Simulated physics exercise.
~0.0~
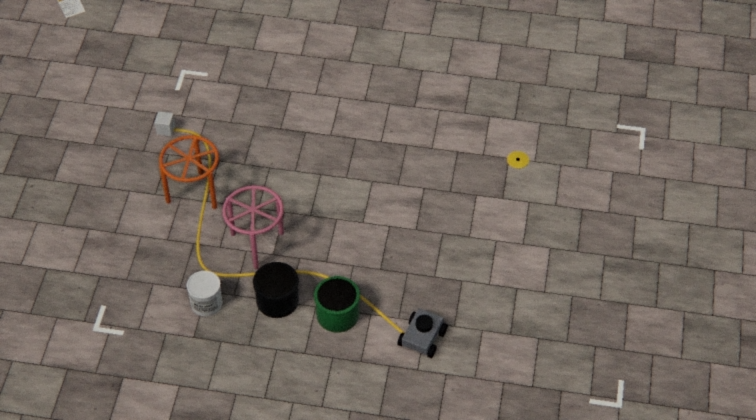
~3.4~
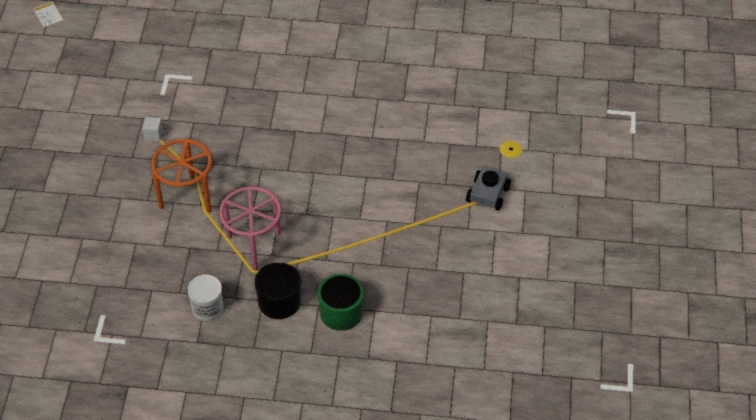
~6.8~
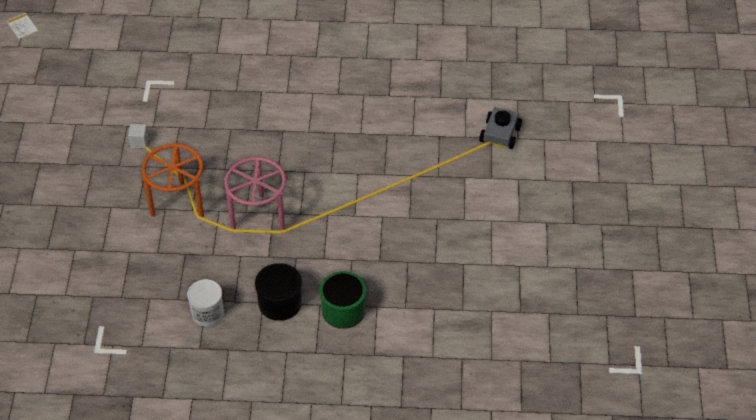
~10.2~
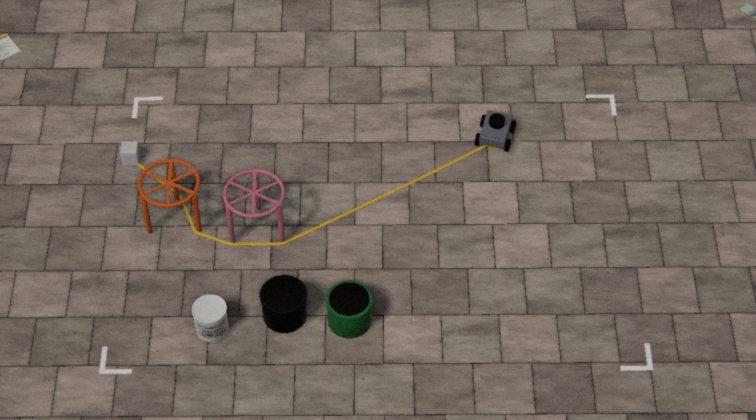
On a paved floor, a small cart trailing a yellow cord drives up to a yellow mark, the cord shifting a pink stool.
